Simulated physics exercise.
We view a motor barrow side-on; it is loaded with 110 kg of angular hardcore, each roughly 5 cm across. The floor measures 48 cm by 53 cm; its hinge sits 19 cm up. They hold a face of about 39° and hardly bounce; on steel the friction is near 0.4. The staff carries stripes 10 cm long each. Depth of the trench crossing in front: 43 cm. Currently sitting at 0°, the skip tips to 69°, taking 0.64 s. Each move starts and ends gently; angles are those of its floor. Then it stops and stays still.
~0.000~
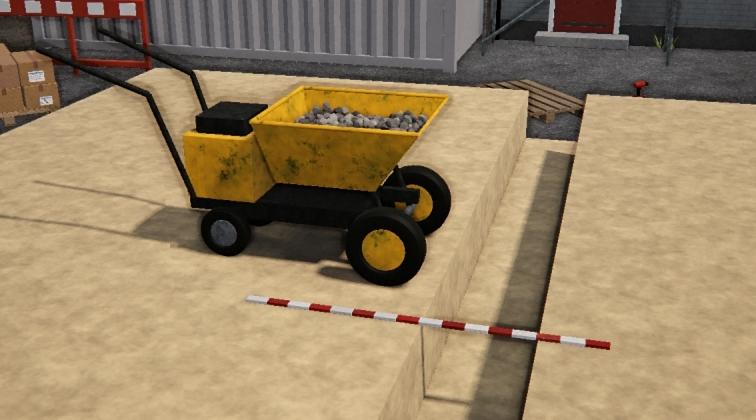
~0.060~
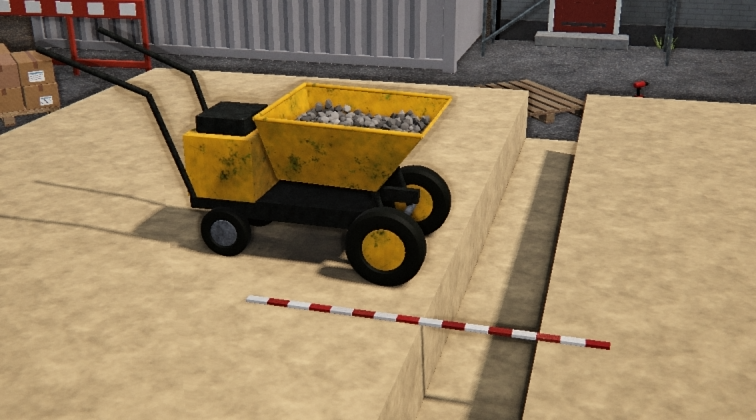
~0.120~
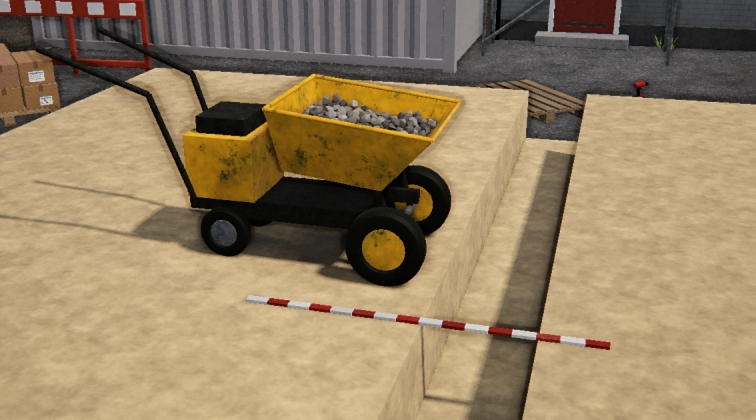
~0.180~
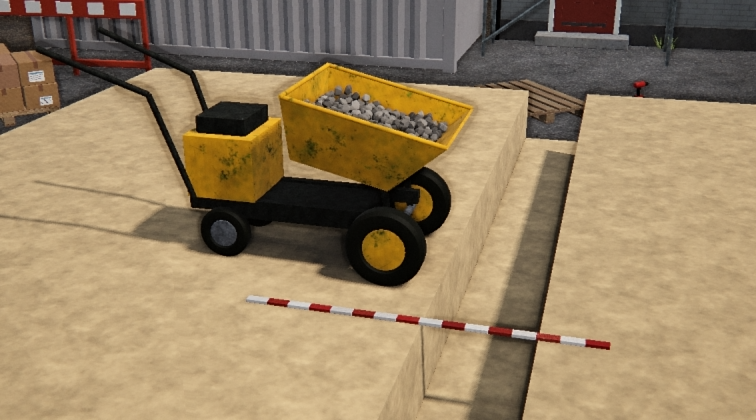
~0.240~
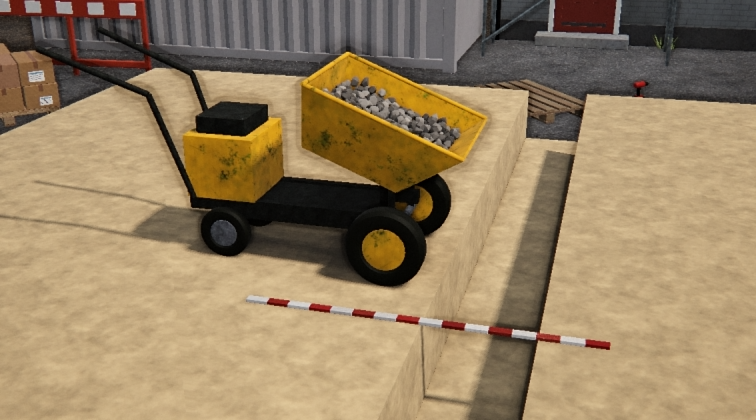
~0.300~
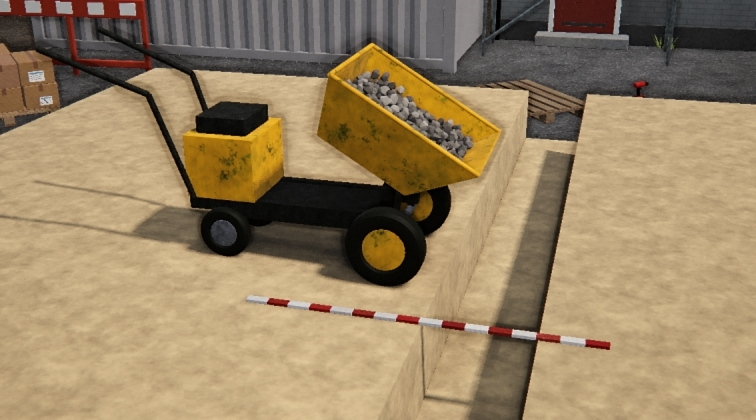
On a sandy building site with a grey container and a red door behind, a still camera looks slightly down at a yellow motor barrow from its side. The barrow stands left of a narrow trench, its skip loaded with grey stones, with a red-and-white striped staff in front. The skip starts level and tilts steadily, its left end rising and its right lip dipping, the stones riding inside.
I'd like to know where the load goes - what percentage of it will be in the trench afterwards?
I would put it at about 34 per cent.
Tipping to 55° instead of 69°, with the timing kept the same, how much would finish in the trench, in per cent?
It would be near 10 per cent.
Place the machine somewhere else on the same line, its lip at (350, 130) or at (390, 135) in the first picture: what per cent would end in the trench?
Roughly 75 per cent, then 55 per cent.
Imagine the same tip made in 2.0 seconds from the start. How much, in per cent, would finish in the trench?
Expected share: Around 50%.
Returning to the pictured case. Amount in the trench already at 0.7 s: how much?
Some 5 per cent of the load by that point.
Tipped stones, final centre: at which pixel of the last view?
At about pixel (564, 276) in the last view.
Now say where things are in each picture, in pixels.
The first picture shows lip at (418, 135), floor tilted 0°, highest stones at (391, 122).
The second picture shows lip at (422, 136), floor tilted 2°, highest stones at (344, 117); the stones move at 0.4 m/s on average.
In the third picture, the skip is at 6°, its lip at (432, 141); the top of the load is at (327, 108); the stones move at 0.8 m/s on average.
The fourth picture shows lip at (447, 149), floor tilted 13°, highest stones at (340, 100); the stones move at 1.1 m/s on average.
In the fifth picture, the skip is at 22°, its lip at (463, 160); the top of the load is at (349, 89); the stones move at 1.3 m/s on average.
The sixth picture shows lip at (479, 176), floor tilted 31°, highest stones at (367, 81); the stones move at 1.4 m/s on average.
After 0.5 s the floor is at 58°; 100 % in the skip; the foremost stones are at (493, 192).
After 0.7 s the floor is at 69°; 87 % in the skip, 7 % in the trench, 7 % past the trench; the foremost stones are at (572, 268).
After 1.1 s the floor is at 69°; 41 % in the skip, 16 % in the trench, 43 % past the trench; the foremost stones are at (712, 284).
After 3.0 s the floor is at 69°; 24 % in the skip, 34 % in the trench, 42 % past the trench; the foremost stones are past the picture's edge.
